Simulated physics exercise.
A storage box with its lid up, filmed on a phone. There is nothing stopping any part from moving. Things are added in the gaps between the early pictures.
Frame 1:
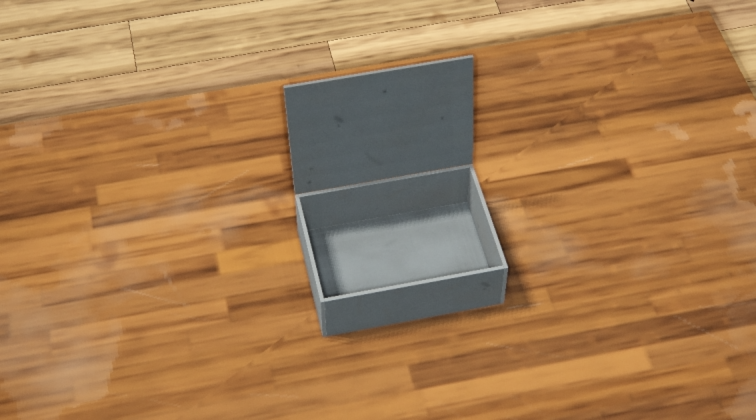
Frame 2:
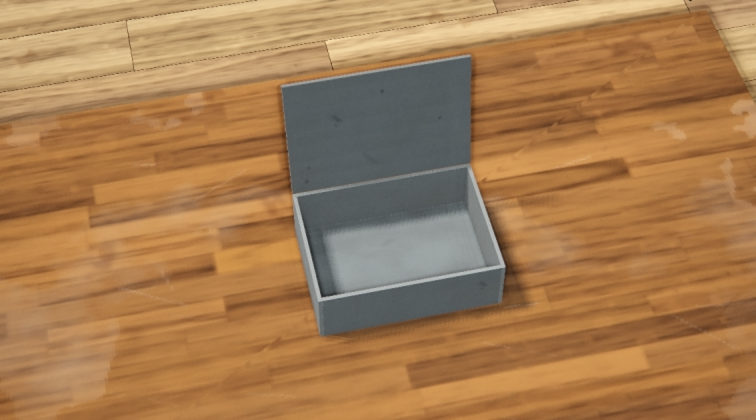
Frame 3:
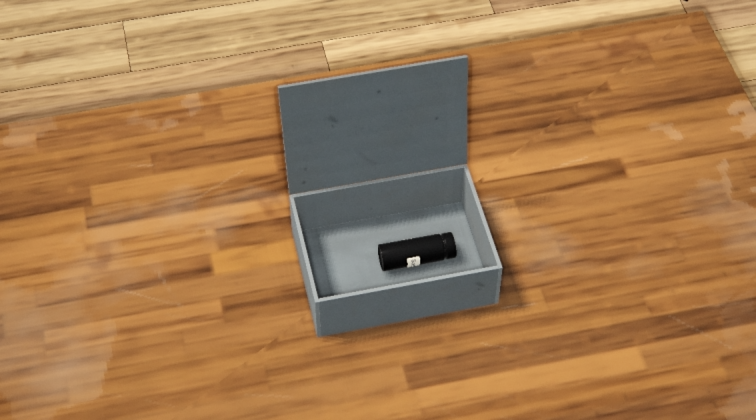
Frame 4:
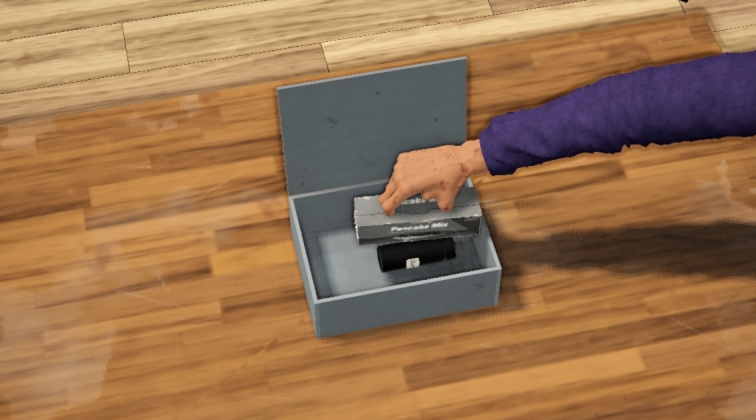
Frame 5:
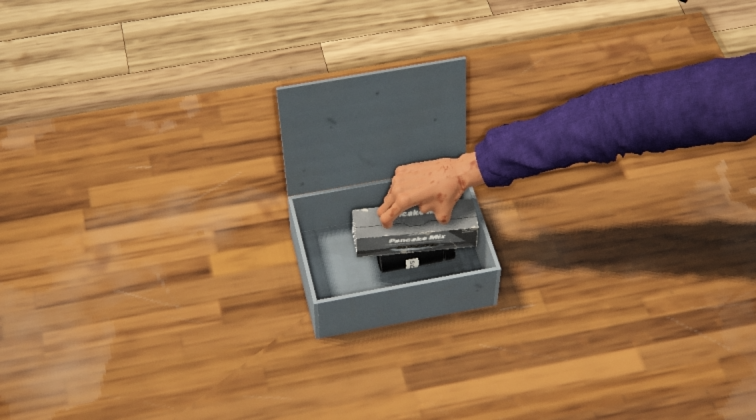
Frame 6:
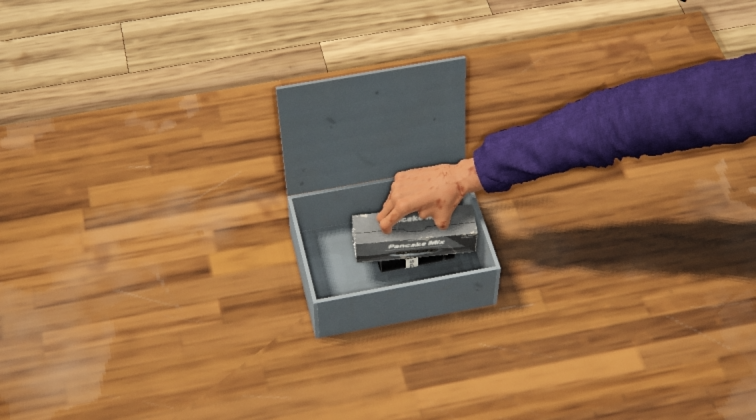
Hand in a purple sleeve lowering a grey pancake mix carton over a black shaker inside an open grey storage box.
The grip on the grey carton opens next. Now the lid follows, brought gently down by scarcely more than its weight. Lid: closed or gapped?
Closed.
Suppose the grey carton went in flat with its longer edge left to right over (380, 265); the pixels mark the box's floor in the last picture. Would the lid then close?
Put it in like that and the lid gets all the way down.
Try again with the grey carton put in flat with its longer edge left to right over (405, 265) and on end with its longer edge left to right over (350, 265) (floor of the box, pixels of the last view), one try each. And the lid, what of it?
Result of try one: No gap; result of try two: A gap remains.
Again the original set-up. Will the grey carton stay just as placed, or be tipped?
By the end the grey carton has leaned over.
Then, 1.30 s after the last picture, lid 80° above the rim; grey carton on its side near (423, 286); black shaker rolled a little.
Then, 1.80 s after the last picture, lid 35° above the rim; grey carton on its side near (424, 284).
At rest, lid shut; tipped over in the box, grey carton; black shaker in place. Seen from the same camera at the end, grey carton near (424, 284).
